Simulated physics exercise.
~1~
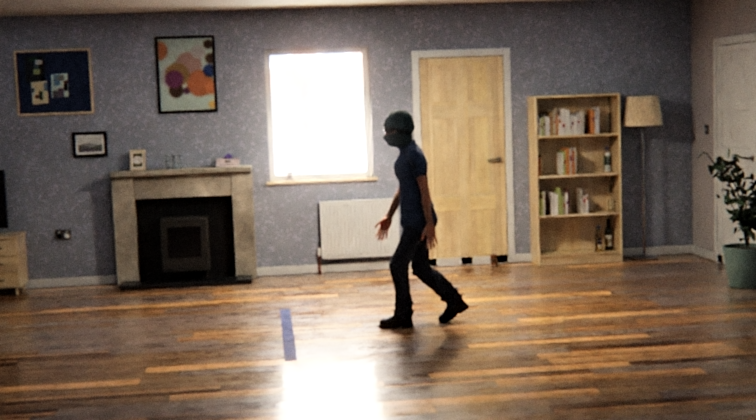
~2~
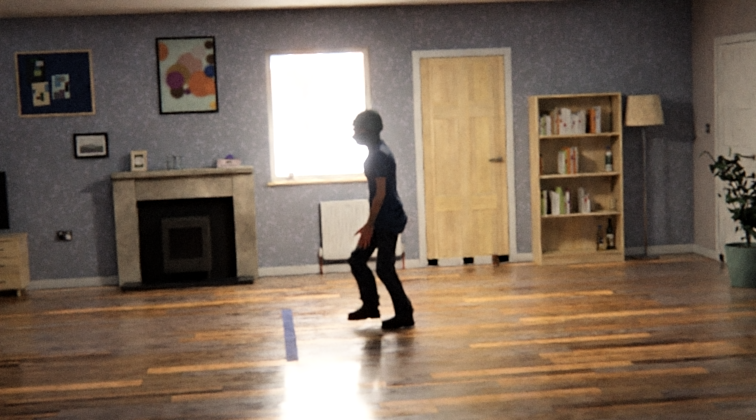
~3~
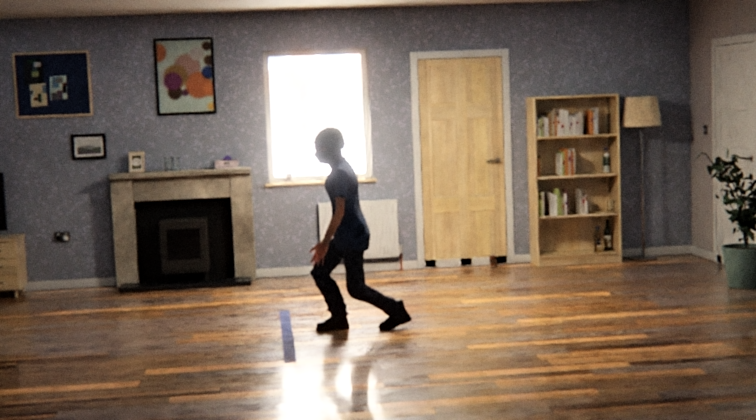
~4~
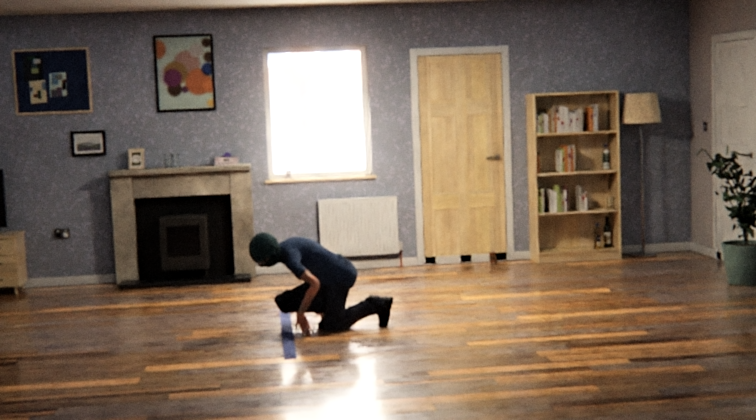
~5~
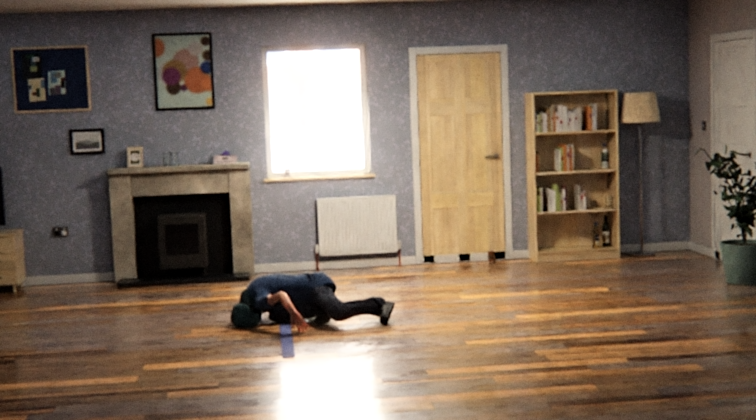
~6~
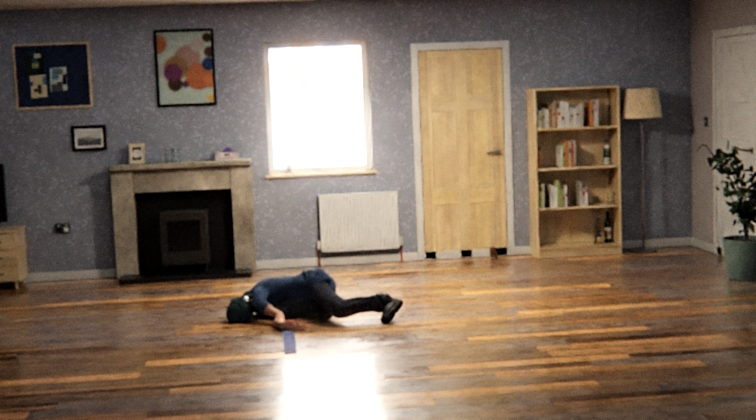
A person in dark clothes walked left across a wooden living room floor toward a blue strip, sank to their knees, and pitched forward, ending up lying still with head and chest past the strip and hips short of it.
